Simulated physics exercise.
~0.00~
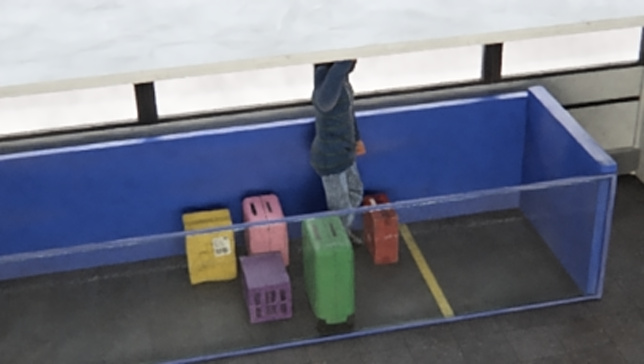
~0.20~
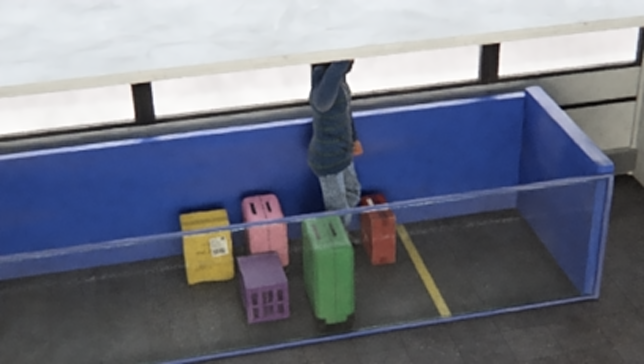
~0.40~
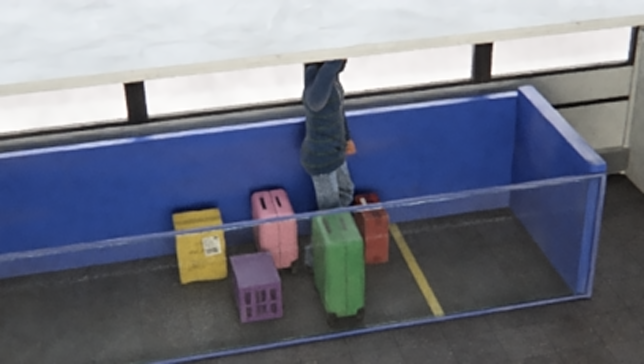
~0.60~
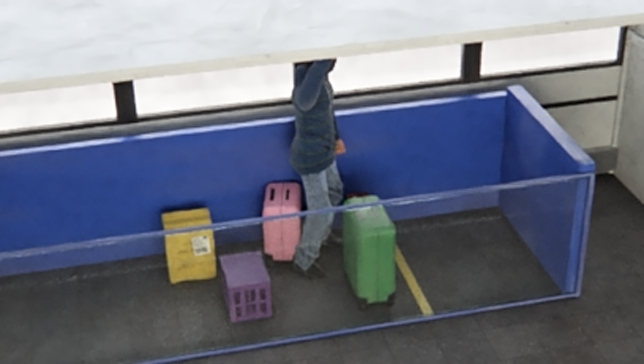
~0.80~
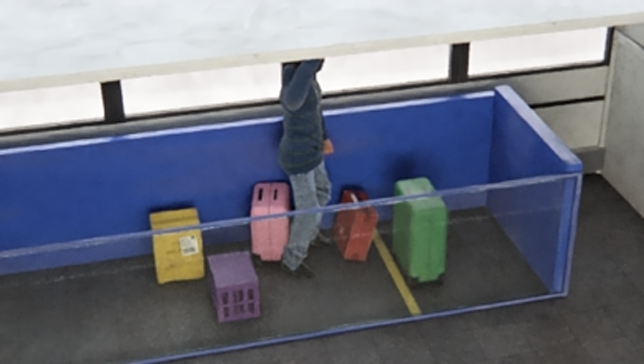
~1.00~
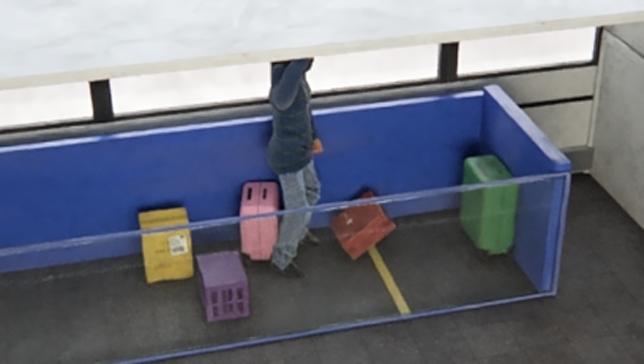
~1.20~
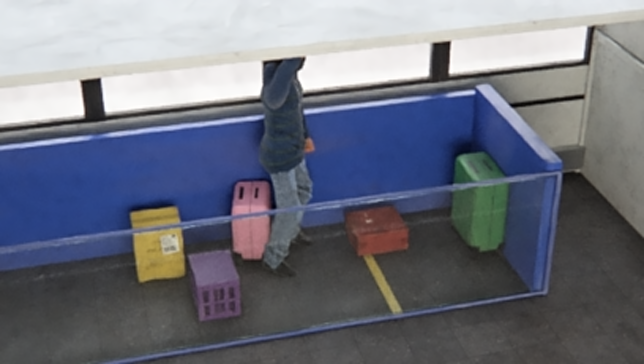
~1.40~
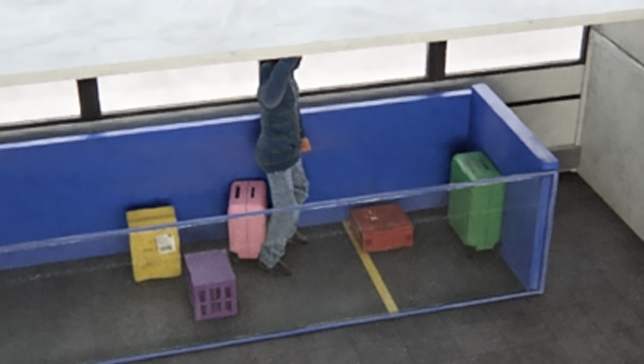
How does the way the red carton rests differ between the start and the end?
At the start the red carton stands upright, and by the end it lies on its side.
In a blue-walled bay, the green case rolls right across the yellow line and the red carton topples.
